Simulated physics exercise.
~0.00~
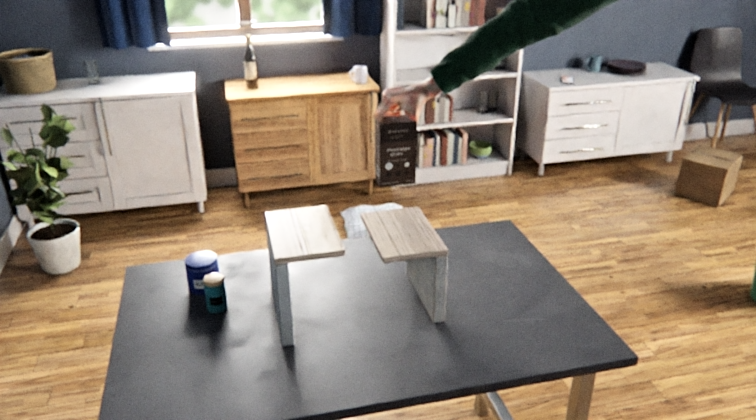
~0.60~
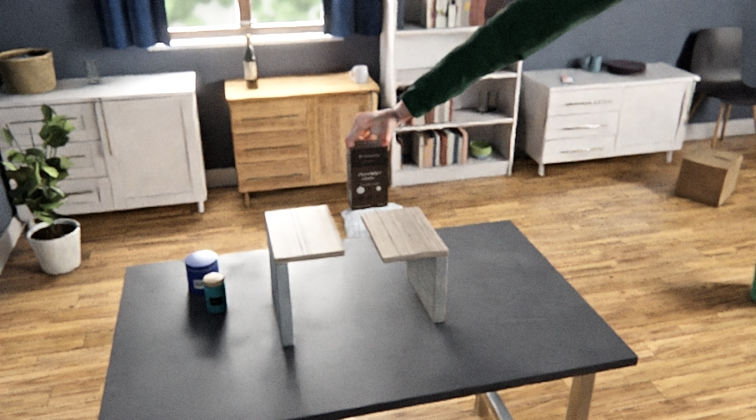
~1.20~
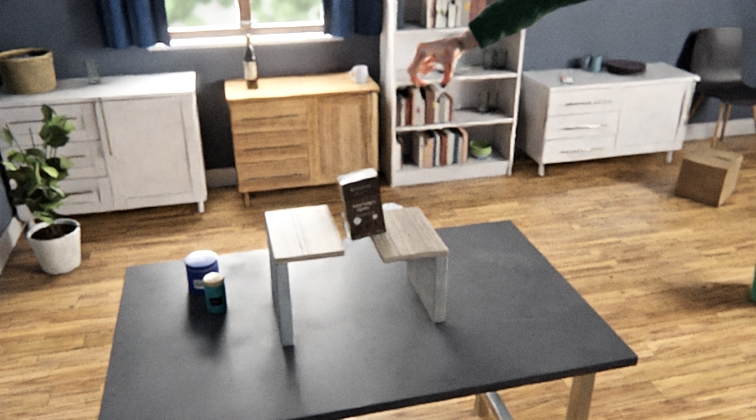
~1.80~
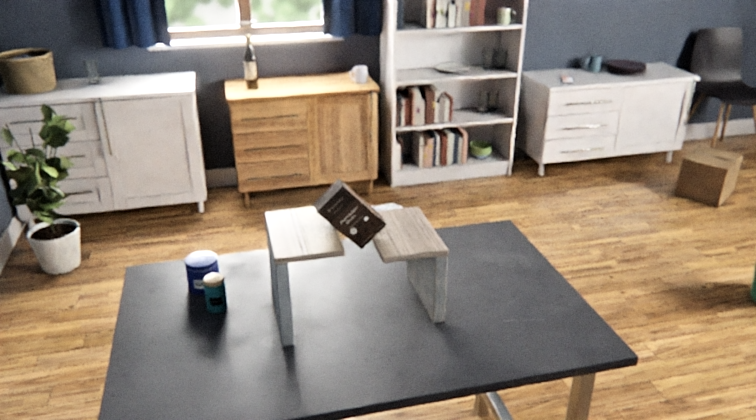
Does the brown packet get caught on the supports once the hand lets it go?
Yes, the brown packet tilts over and ends up caught across the gap between the two supports.
A brown packet, released by a hand above two supports, tips over and lodges between them.
